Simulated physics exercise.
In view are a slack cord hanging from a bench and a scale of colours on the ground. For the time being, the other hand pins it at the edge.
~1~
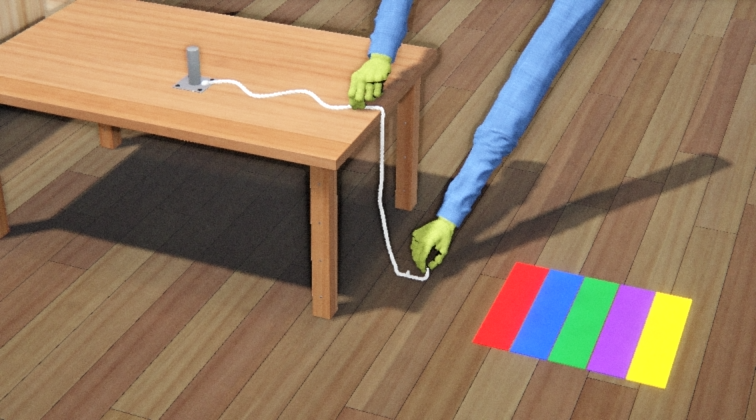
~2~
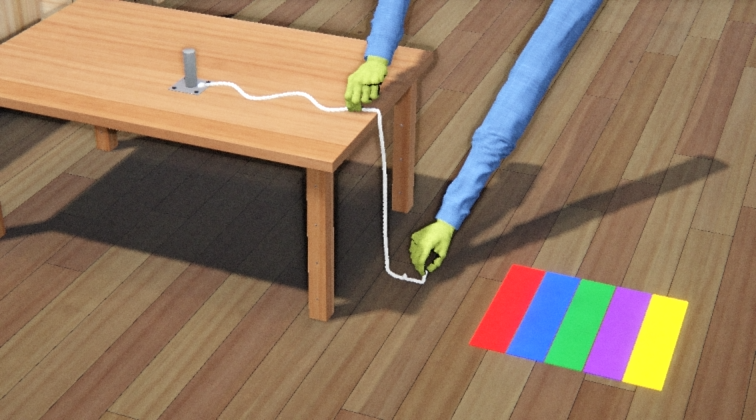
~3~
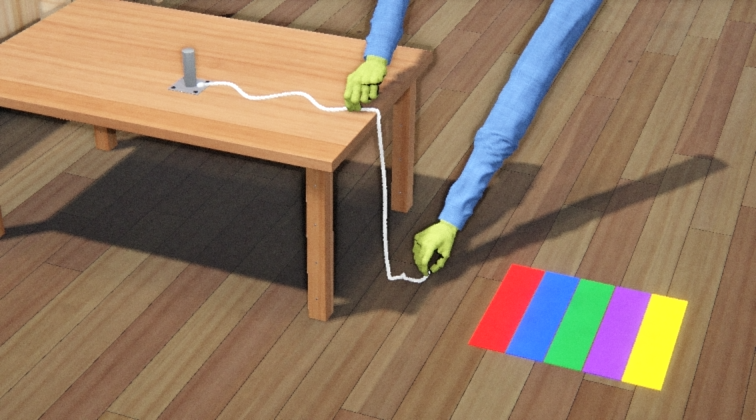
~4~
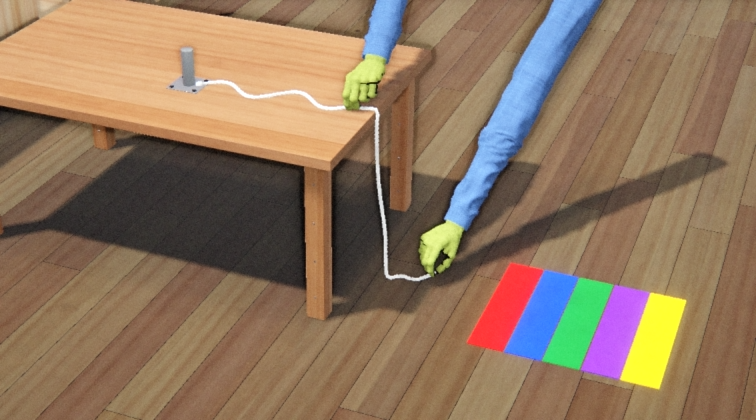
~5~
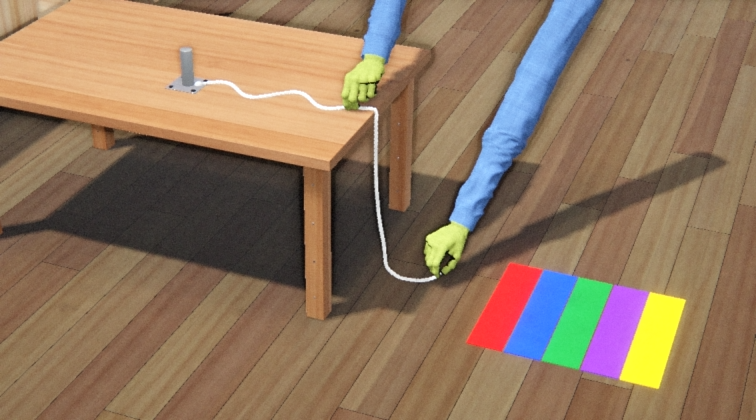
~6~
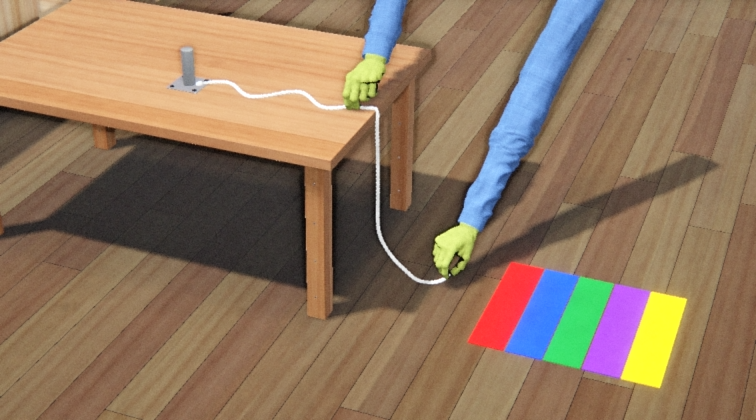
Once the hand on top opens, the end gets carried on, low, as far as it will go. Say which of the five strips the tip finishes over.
Green.
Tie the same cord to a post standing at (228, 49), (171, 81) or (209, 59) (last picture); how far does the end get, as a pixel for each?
The three places are (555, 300), (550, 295) and (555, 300), in that order.
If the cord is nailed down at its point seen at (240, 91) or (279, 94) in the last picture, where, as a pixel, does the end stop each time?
Roughly (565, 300) and (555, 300).
A little later, end near (519, 290); over red.
Next, end near (556, 298); over blue.
When it is tight, end near (579, 303); over green. It halts on the green strip.
